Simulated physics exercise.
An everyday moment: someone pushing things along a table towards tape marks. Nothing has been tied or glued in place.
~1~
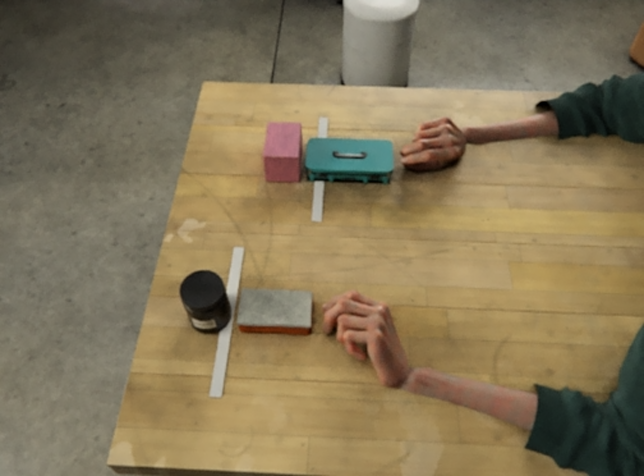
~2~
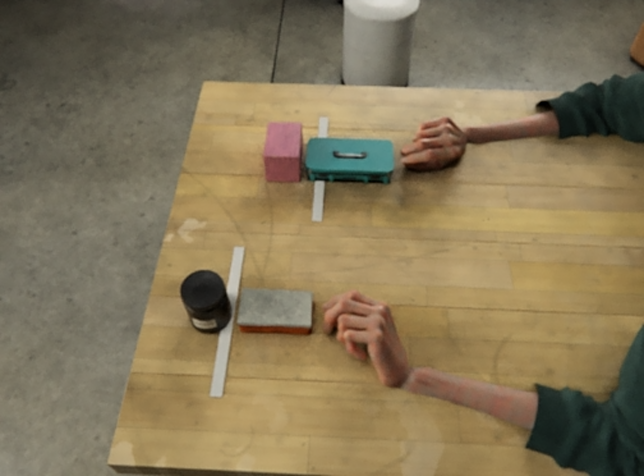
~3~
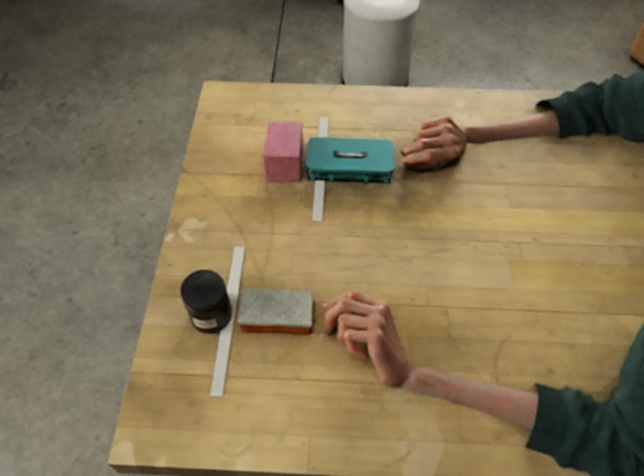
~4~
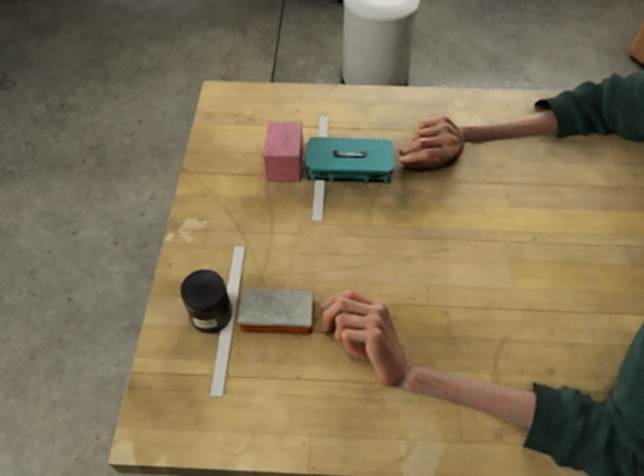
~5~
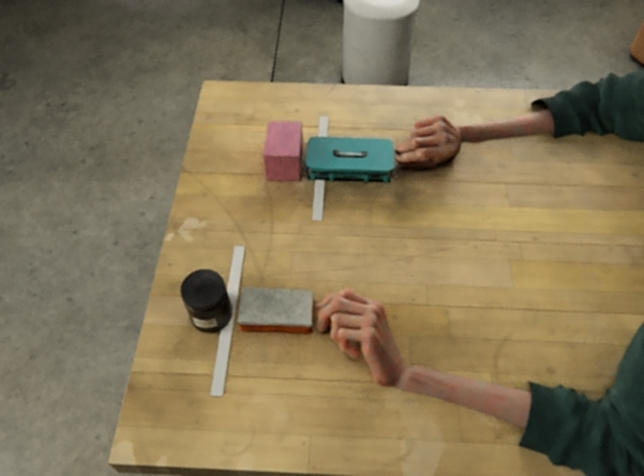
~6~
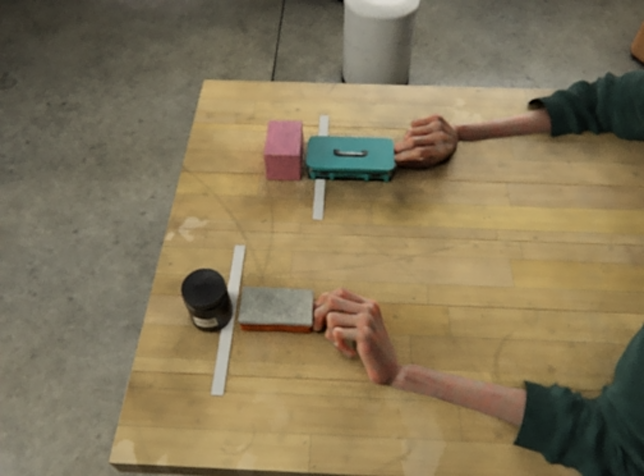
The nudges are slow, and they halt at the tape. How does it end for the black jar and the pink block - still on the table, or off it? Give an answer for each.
At the finish the black jar is off the table; the pink block is still on the table.
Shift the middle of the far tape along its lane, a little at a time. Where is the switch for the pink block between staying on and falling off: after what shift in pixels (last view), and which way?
Move it left about 32 pixels and it flips.
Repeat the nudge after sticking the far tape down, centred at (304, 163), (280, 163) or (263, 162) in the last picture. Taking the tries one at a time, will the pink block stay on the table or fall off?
Settles in time; runs on too far; runs on too far.
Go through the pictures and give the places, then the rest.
Black jar (206, 302); pink block (284, 152); orange sponge (277, 312), in the first picture.
Pink block (284, 152); turquoise case (349, 161), in the second picture.
Black jar (207, 302); orange sponge (277, 312), in the third picture.
Pink block (284, 152); turquoise case (350, 160), in the fourth picture.
Black jar (207, 301); orange sponge (277, 311), in the fifth picture.
Black jar (207, 301); pink block (285, 151); turquoise case (350, 159), in the sixth picture.
Then, 1.10 s on from there, black jar displaced well along near (132, 298); pink block displaced about its own width near (220, 149).
Then, 1.56 s on from there, black jar on its way down near (148, 421); pink block displaced about its own width near (214, 148).
Then, 1.88 s on from there, black jar at the bottom near (17, 436); pink block displaced about its own width near (214, 148).
In the end, the black jar goes over the edge; the pink block stays on the table, near (214, 148).
